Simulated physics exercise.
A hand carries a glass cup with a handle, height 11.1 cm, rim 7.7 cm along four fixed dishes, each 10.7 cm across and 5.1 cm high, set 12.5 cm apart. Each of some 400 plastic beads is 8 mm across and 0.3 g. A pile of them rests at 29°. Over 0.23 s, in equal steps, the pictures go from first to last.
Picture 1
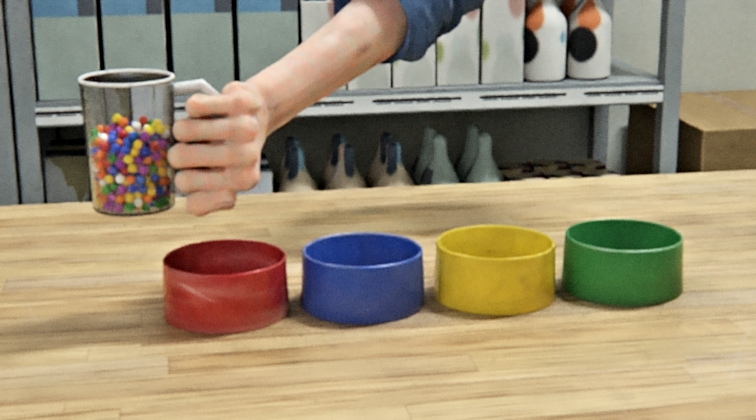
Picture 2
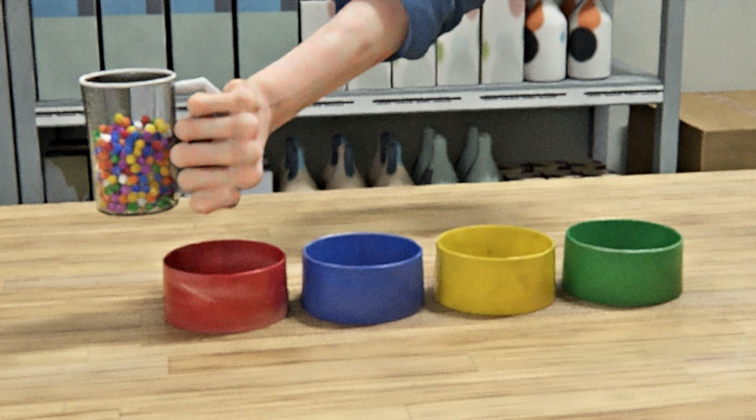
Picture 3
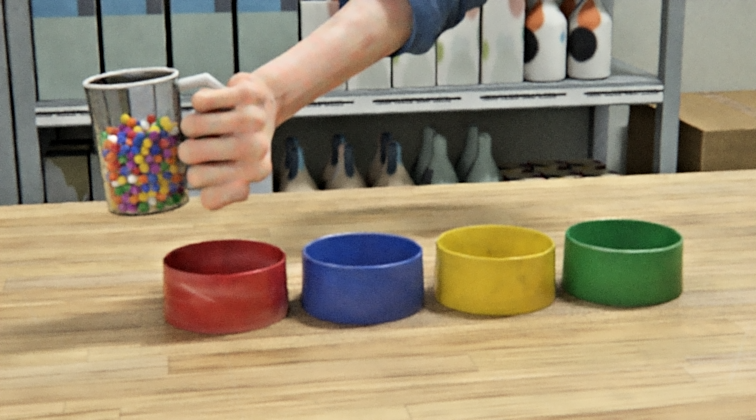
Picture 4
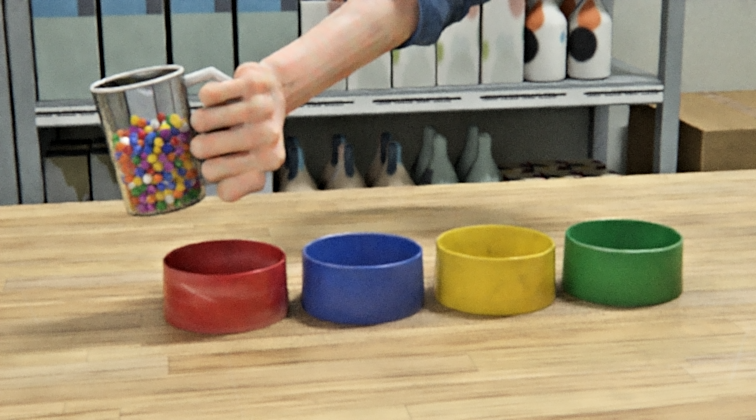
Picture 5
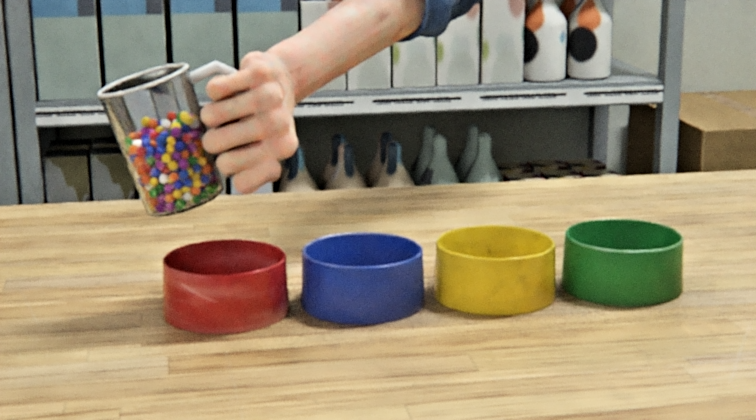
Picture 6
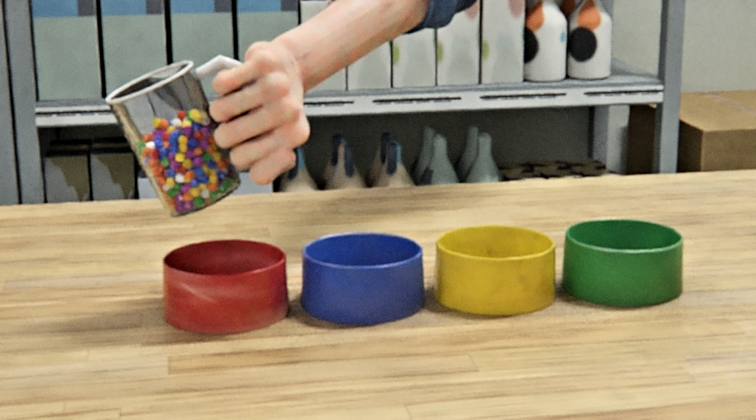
A hand held a clear cup of colorful beads above a wooden table with red, blue, yellow and green dishes, then moved it slightly right while gradually tilting its rim to the left.
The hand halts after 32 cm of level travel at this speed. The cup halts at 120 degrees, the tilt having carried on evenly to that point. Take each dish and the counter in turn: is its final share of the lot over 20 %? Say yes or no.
Red: No, blue: Yes, green: No, yellow: No, counter: No.
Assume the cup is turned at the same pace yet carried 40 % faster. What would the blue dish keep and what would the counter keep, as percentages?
Blue: 60; counter: 30.
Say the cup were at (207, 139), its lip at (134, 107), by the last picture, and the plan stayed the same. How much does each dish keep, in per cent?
The red dish keeps 0, the blue dish 60, the green dish 0 and the yellow dish 0.
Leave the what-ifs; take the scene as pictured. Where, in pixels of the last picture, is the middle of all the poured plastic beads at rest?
Around (362, 282).
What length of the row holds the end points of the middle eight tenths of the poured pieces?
Some 7 centimetres.
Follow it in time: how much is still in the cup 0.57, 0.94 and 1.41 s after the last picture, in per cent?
Approx. 100 / 35 / 0 percent.
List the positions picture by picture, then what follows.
In the first picture, cup at (131, 142), tilt 0 degrees, lip at (80, 80), moved 0.0 cm; middle of the pieces at (134, 162); red dish at (225, 258); blue dish at (362, 250); yellow dish at (495, 242); green dish at (624, 235).
In the second picture, cup at (133, 142), tilt 1 degrees, lip at (81, 81), moved 0.2 cm; middle of the pieces at (137, 162).
In the third picture, cup at (140, 142), tilt 5 degrees, lip at (85, 83), moved 0.8 cm; middle of the pieces at (146, 161).
In the fourth picture, cup at (152, 142), tilt 10 degrees, lip at (92, 88), moved 1.8 cm; middle of the pieces at (160, 160).
In the fifth picture, cup at (165, 141), tilt 16 degrees, lip at (99, 94), moved 2.9 cm; middle of the pieces at (174, 159).
In the sixth picture, cup at (177, 141), tilt 22 degrees, lip at (108, 100), moved 4.0 cm; middle of the pieces at (188, 157); red dish at (225, 258); blue dish at (362, 250); yellow dish at (495, 242); green dish at (624, 235).
Then, 0.57 s after the last picture, tilt 95 degrees; cup holds 100 %.
Then, 0.94 s after the last picture, tilt 120 degrees; cup holds 35 %, blue 55 %.
Then, 1.41 s after the last picture, tilt 120 degrees; cup holds 0 %, blue 90 %.
In the end, red 0 %, blue 90 %, green 0 %, yellow 0 %, counter 10 %.
